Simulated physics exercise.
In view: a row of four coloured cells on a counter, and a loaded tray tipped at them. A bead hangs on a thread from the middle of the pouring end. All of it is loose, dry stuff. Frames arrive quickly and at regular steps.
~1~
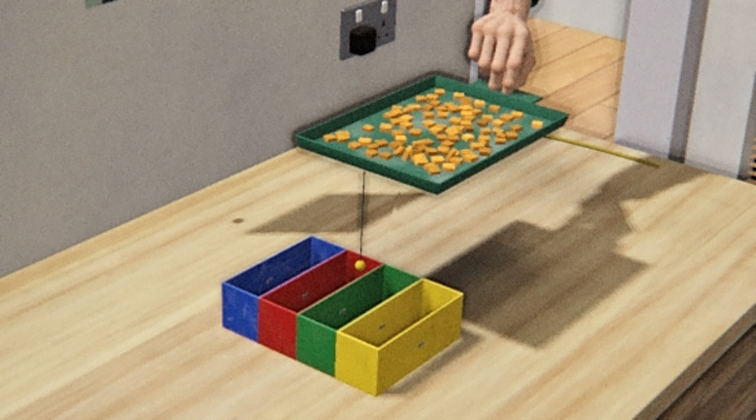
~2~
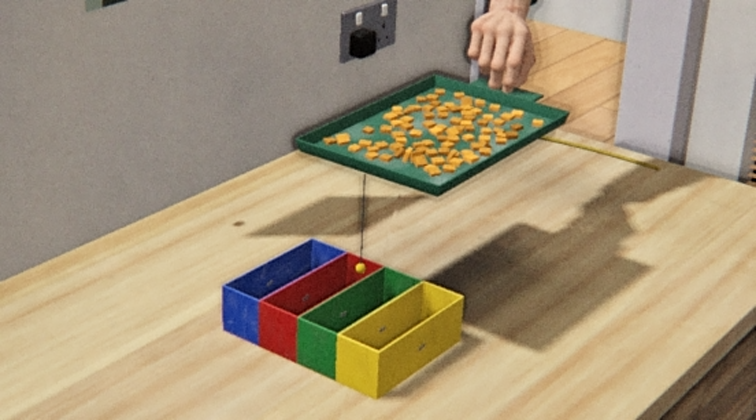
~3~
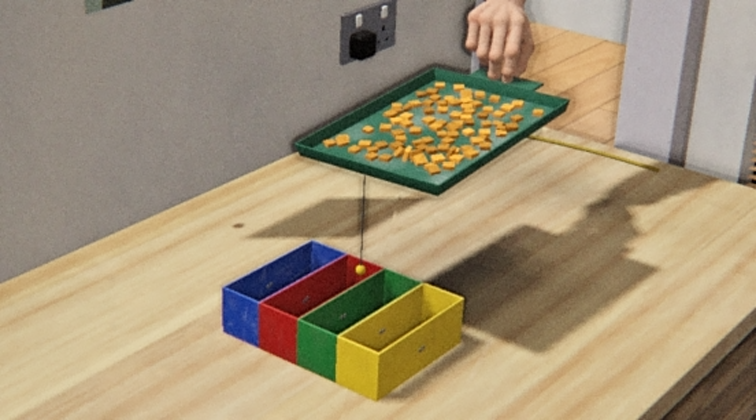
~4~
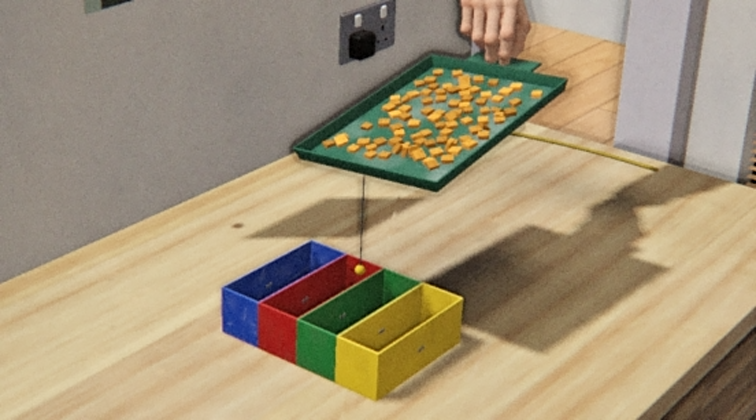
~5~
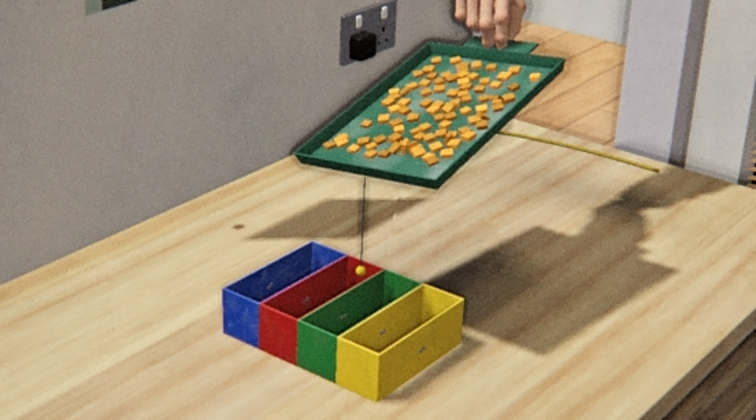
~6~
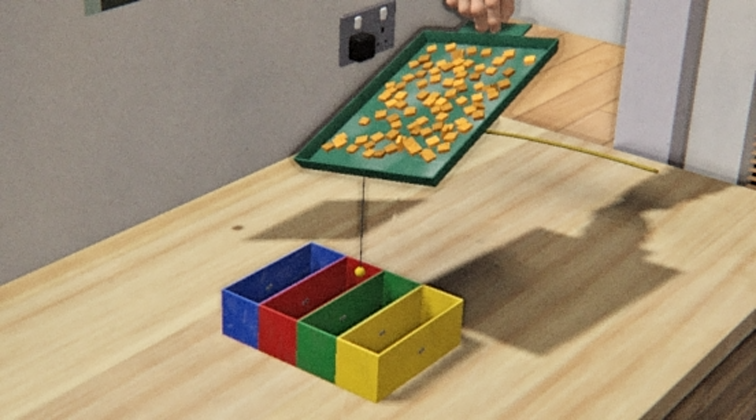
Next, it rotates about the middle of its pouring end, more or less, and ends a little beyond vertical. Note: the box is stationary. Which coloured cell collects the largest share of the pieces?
Blue.
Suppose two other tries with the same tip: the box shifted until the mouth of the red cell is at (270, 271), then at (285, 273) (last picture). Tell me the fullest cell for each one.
The red one, then that red cell.
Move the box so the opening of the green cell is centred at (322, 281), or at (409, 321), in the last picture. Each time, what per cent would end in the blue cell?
In order, 10 % and 0 %.
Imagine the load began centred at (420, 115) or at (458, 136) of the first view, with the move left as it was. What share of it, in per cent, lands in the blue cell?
Around 80 in a hundred the first time, around 70 in a hundred the second.
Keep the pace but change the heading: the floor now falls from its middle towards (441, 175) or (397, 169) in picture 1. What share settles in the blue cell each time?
So it's 0 percent with the first slope and 0 percent with the other.
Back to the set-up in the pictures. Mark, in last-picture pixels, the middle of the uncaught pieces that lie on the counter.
The centre sits close to (223, 297).
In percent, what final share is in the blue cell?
Around 70 per cent.
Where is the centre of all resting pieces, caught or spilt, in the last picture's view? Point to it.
The centre settles at about (291, 304).
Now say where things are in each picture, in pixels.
In the first picture, corners of the pouring end at (300, 135) and (438, 182), level; middle of the load at (436, 131), small crackers; bead on its thread at (360, 266); blue cell at (241, 308); red cell at (278, 325); green cell at (317, 342); yellow cell at (357, 359).
In the second picture, corners of the pouring end at (300, 139) and (438, 184), level; middle of the load at (436, 132).
In the third picture, corners of the pouring end at (300, 143) and (438, 183), tipped barely, lowest at the left corner; middle of the load at (436, 127).
In the fourth picture, corners of the pouring end at (298, 147) and (436, 180), tipped a little, lowest at the left corner; middle of the load at (435, 118).
In the fifth picture, corners of the pouring end at (298, 152) and (434, 177), tipped clearly, lowest at the left corner; middle of the load at (434, 110).
In the sixth picture, corners of the pouring end at (298, 157) and (431, 175), tipped clearly, lowest at the left corner; middle of the load at (430, 103); blue cell at (241, 315); red cell at (278, 331); green cell at (317, 348); yellow cell at (358, 366).
Soon after the last picture, tray tipped steeply; most on the tray; a small part falling or outside the box.
A little later, tray tipped past a quarter turn; about two thirds in the blue cell; a small part in the red cell; about a quarter falling or outside the box.
Later still, tray tipped past a quarter turn; about two thirds in the blue cell; a small part in the red cell; a small part falling or outside the box.
At rest, tray tipped past a quarter turn; about two thirds in the blue cell; a small part in the red cell; none in the yellow cell; none in the green cell; a small part outside the box.
